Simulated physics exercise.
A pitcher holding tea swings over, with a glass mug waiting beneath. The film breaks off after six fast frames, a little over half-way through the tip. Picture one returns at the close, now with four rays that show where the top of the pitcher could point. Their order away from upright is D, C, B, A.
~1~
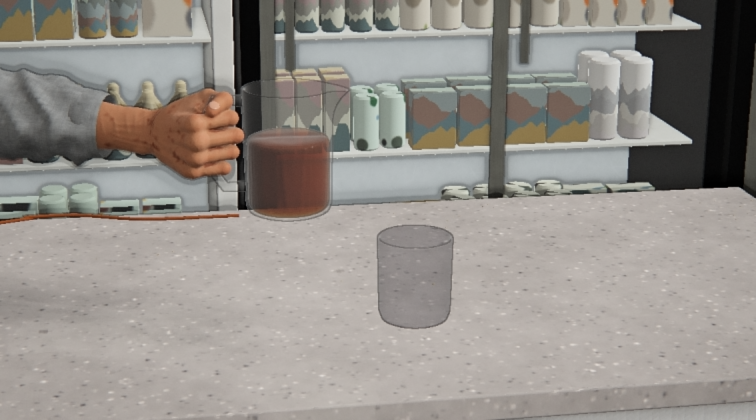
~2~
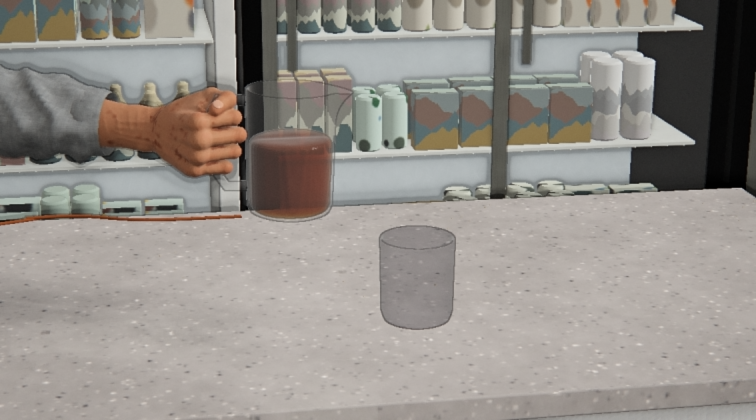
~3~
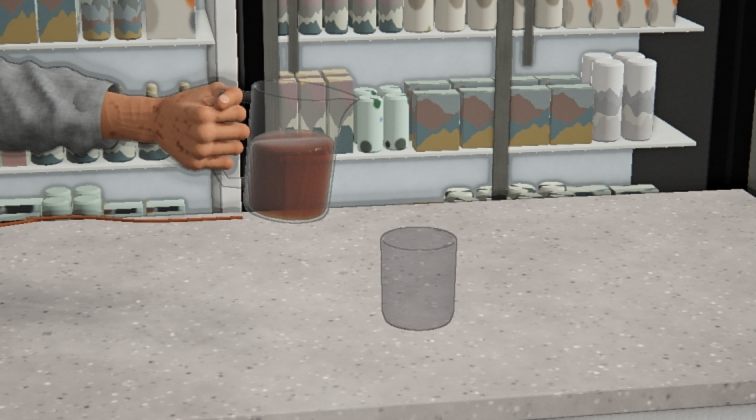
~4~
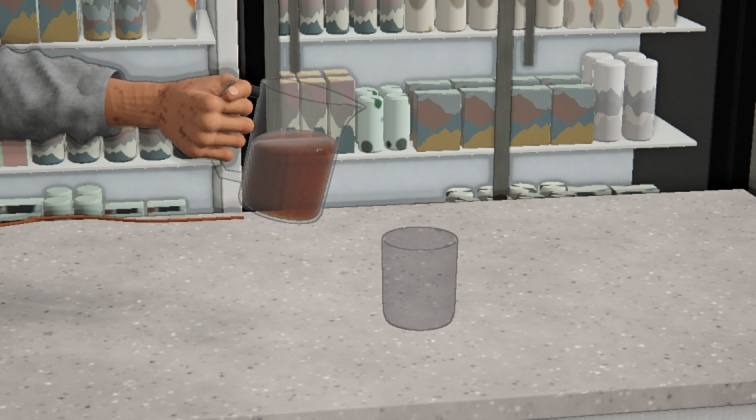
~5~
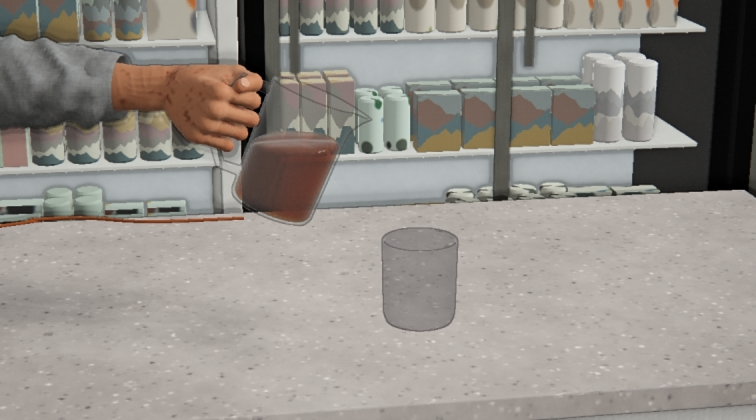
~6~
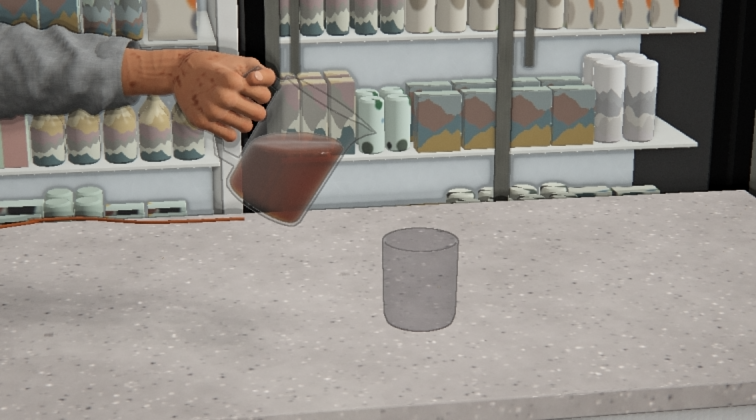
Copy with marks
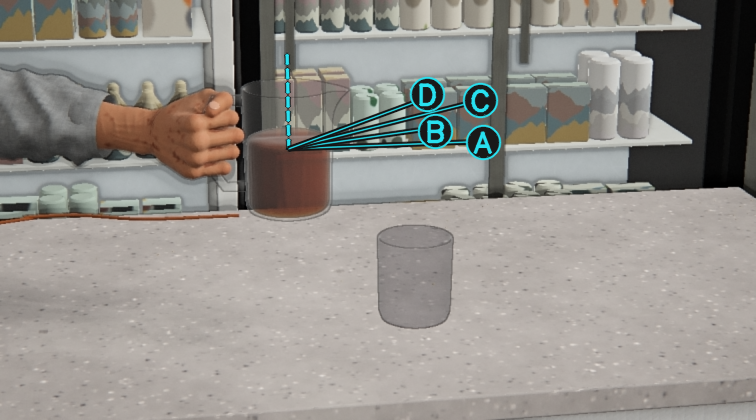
At the start, a hand at the left holds a clear pitcher of reddish-brown tea upright above a speckled counter, near an empty glass mug. The hand then rises slightly and tilts the pitcher steadily to the right, the tea shifting inside it while the mug stays empty.
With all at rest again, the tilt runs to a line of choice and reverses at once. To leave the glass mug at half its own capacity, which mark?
The best tilt is C.
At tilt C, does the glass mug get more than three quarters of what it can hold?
No.
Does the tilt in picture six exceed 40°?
No, it does not.
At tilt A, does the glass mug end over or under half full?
Over.
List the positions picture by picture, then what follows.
In the first picture, upright, lip at (348, 89); rim of the glass mug round (415, 236); nothing has left yet.
In the second picture, upright, lip at (352, 91); nothing has left yet.
In the third picture, tipped about 6°, lip at (358, 98); nothing has left yet.
In the fourth picture, tipped about 14°, lip at (365, 106); nothing has left yet.
In the fifth picture, tipped about 23°, lip at (371, 118); nothing has left yet.
In the sixth picture, tipped about 32°, lip at (375, 131); nothing has left yet.
On the marked copy, A at (466, 142); B at (418, 130); C at (463, 104); D at (412, 103).
If A is chosen, the glass mug ends with about 71 % of what it can hold; 6 % of the tea is spilt.
If B is chosen, the glass mug ends with about 64 % of what it can hold.
If C is chosen, the glass mug ends with about 51 % of what it can hold.
If D is chosen, the glass mug ends with about 36 % of what it can hold.
